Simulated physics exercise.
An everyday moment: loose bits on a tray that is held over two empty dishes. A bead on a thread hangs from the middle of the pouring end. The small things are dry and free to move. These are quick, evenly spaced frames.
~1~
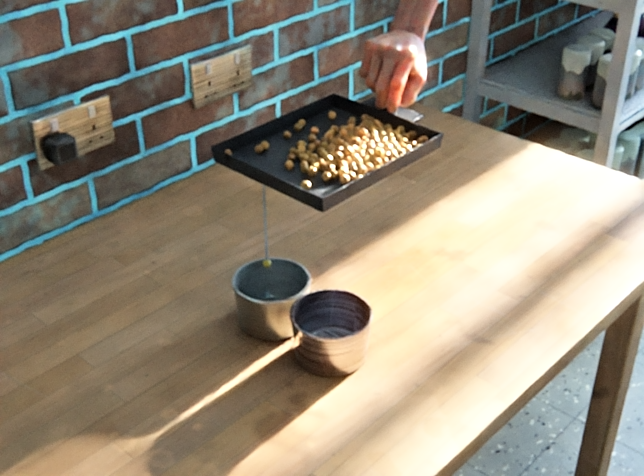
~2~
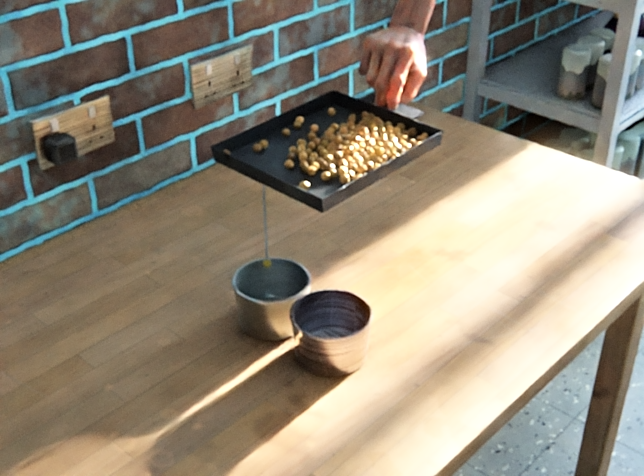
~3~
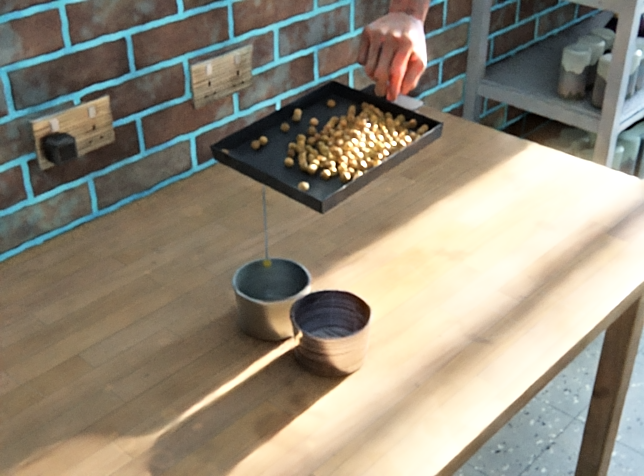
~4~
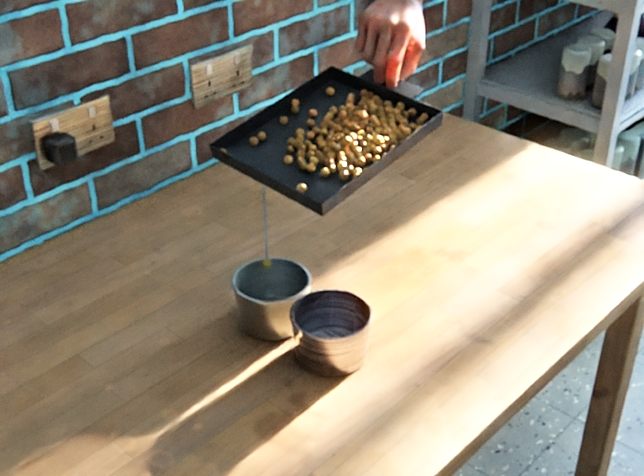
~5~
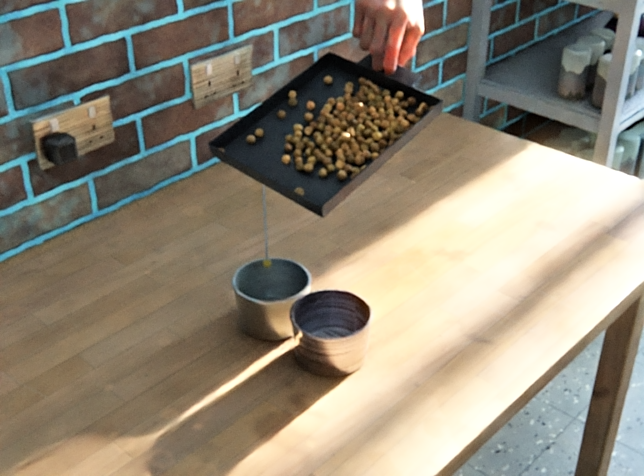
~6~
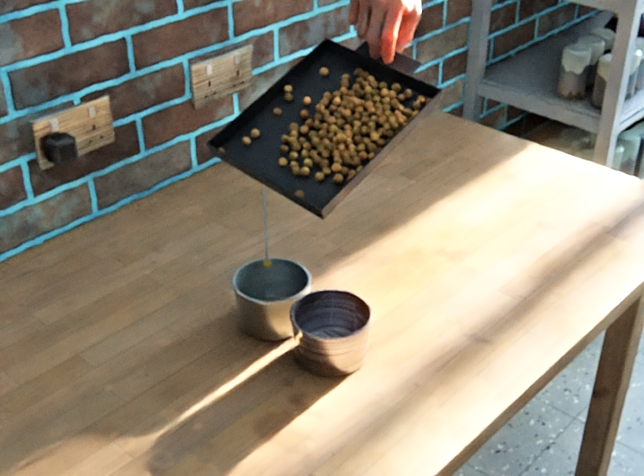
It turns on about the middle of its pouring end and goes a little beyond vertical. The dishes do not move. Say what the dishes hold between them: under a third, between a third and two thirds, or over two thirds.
Caught overall: Between a third and two thirds.
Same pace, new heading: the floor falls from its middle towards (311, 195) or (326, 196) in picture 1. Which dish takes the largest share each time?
One: The right one. Two: The right-hand dish.
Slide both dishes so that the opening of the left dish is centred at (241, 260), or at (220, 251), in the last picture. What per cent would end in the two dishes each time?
The first gives 40 %, the second 10 %.
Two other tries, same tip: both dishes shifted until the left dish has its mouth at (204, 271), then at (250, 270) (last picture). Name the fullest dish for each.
One: The dish on the right. Two: The dish on the right.
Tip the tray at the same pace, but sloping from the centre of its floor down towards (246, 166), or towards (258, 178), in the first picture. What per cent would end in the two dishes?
About 0 and 0 per cent.
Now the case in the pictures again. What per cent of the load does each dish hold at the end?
Left dish near 10 in a hundred; right dish near 40.
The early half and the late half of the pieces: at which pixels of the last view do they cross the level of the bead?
At about (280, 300), then at (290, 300).
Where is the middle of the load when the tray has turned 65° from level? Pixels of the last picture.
At about (300, 173).
Shortly afterwards, tray tipped steeply; all but a few on the tray; only a few in the right dish; only a few outside both; a little in the air.
Next, tray tipped past a quarter turn; near half on the tray; a little in the right dish; only a few in the left dish; a little outside both; near a quarter in the air.
Some moments later, tray tipped past a quarter turn; near a third in the right dish; a little in the left dish; near half outside both.
In the end, tray tipped past a quarter turn; near a third in the right dish; a little in the left dish; near half outside both.
